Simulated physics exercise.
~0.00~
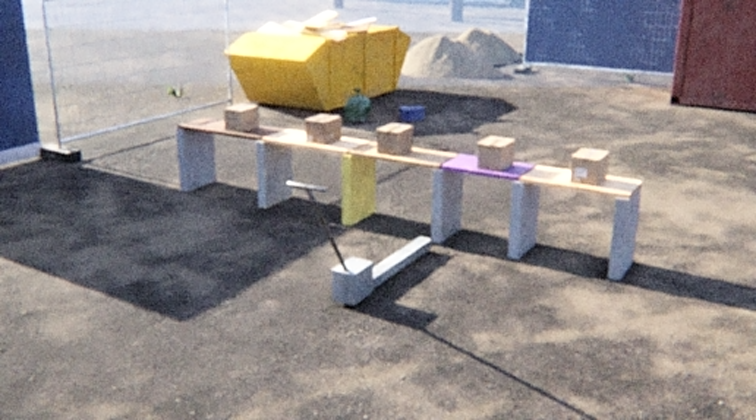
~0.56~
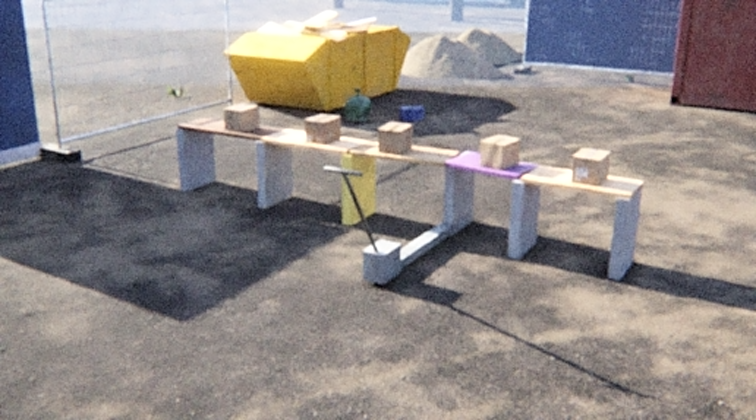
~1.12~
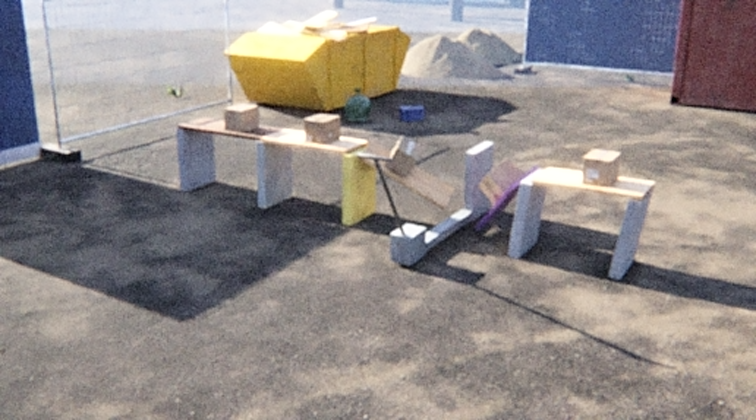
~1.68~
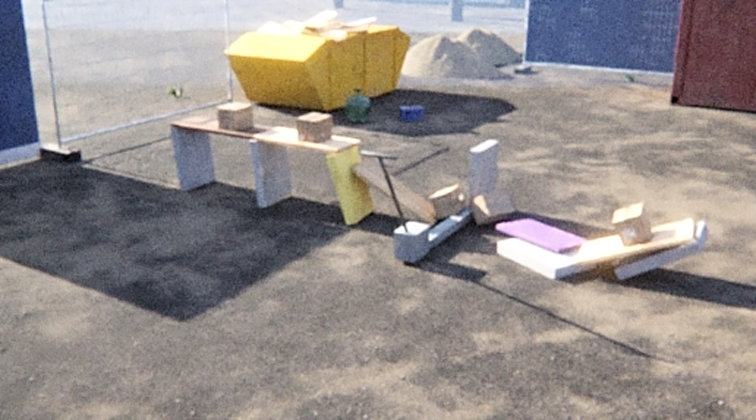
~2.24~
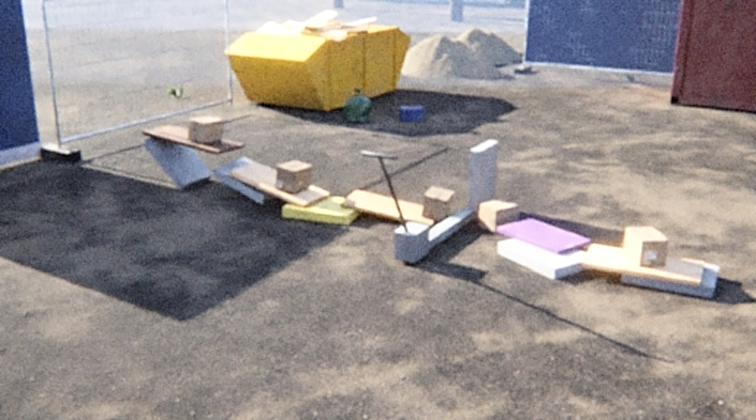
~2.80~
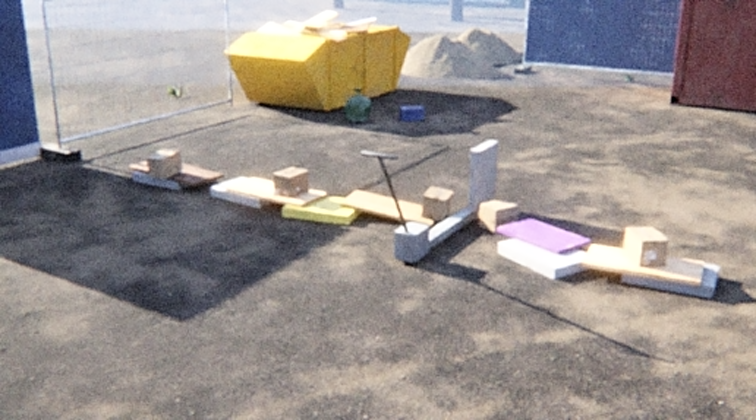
In the video, a low jack with an upright handle slides into a row of boards on upright blocks, topped with five boxes, and the purple board's section drops first. The right end collapses, then the yellow upright and left side topple leftward, leaving one grey block standing beside the jack.
